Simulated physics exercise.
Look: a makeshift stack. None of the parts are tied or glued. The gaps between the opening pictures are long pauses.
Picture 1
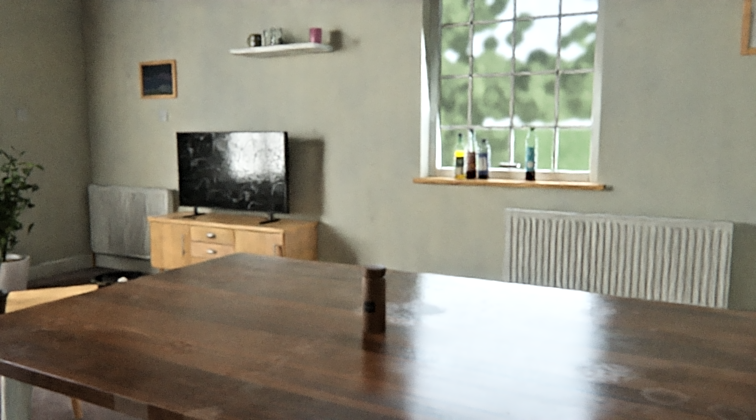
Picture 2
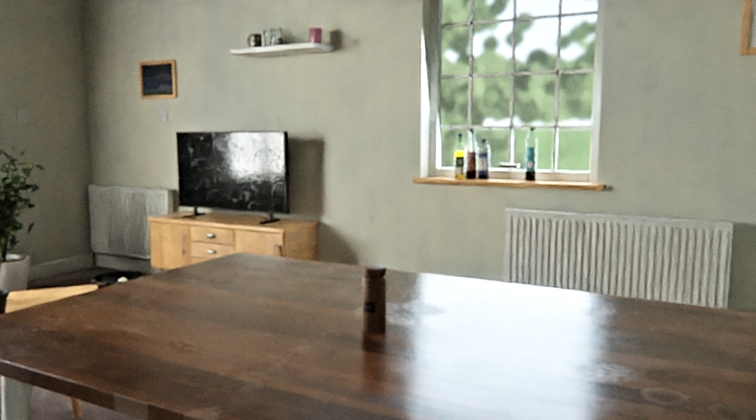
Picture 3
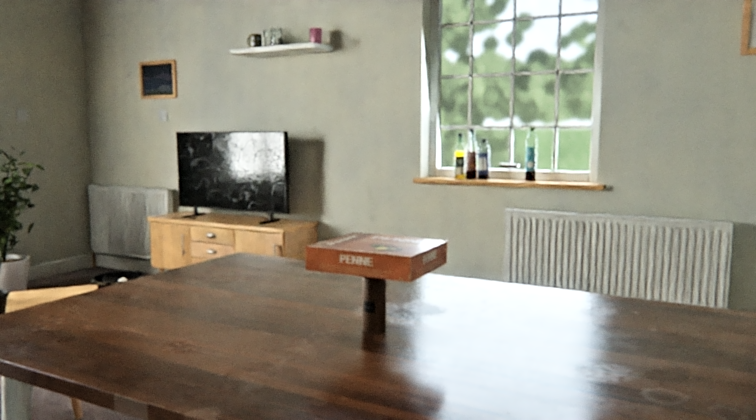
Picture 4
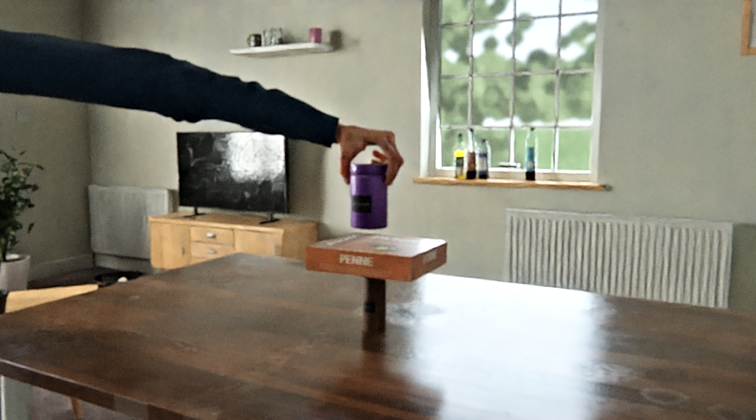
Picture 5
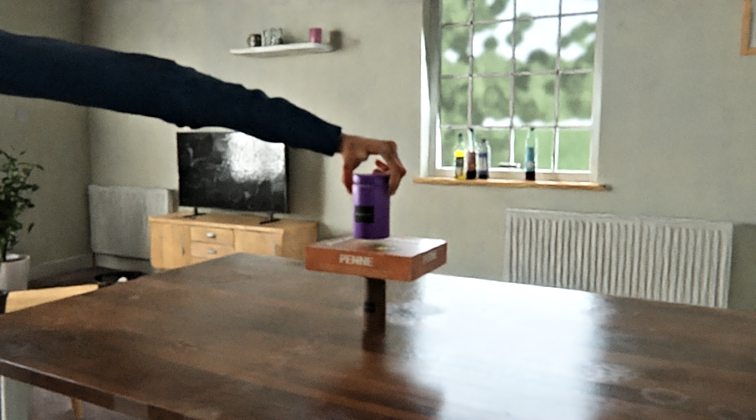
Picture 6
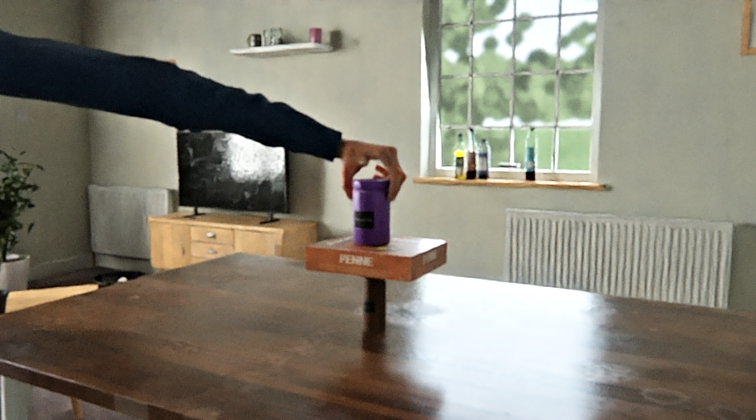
A dark wooden table fills the foreground of a grey-walled room, seen from a fixed view just above the tabletop, with a television on a wooden cabinet at left and bottles on a windowsill at right. A small brown shaker stands alone near the table's middle, then an orange-brown penne box rests flat on it. A dark-sleeved arm reaches from the left and lowers a purple jar onto the box, fingers still around its top.
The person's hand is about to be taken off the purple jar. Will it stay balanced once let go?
The stack carries the load.
Then, 0.20 s on from there, no change.
Then, 0.40 s on from there, purple jar resting near (372, 212).
In the end, all 3 unmoved. At the end, from the last picture's camera, purple jar near (372, 212). The stack stays up.
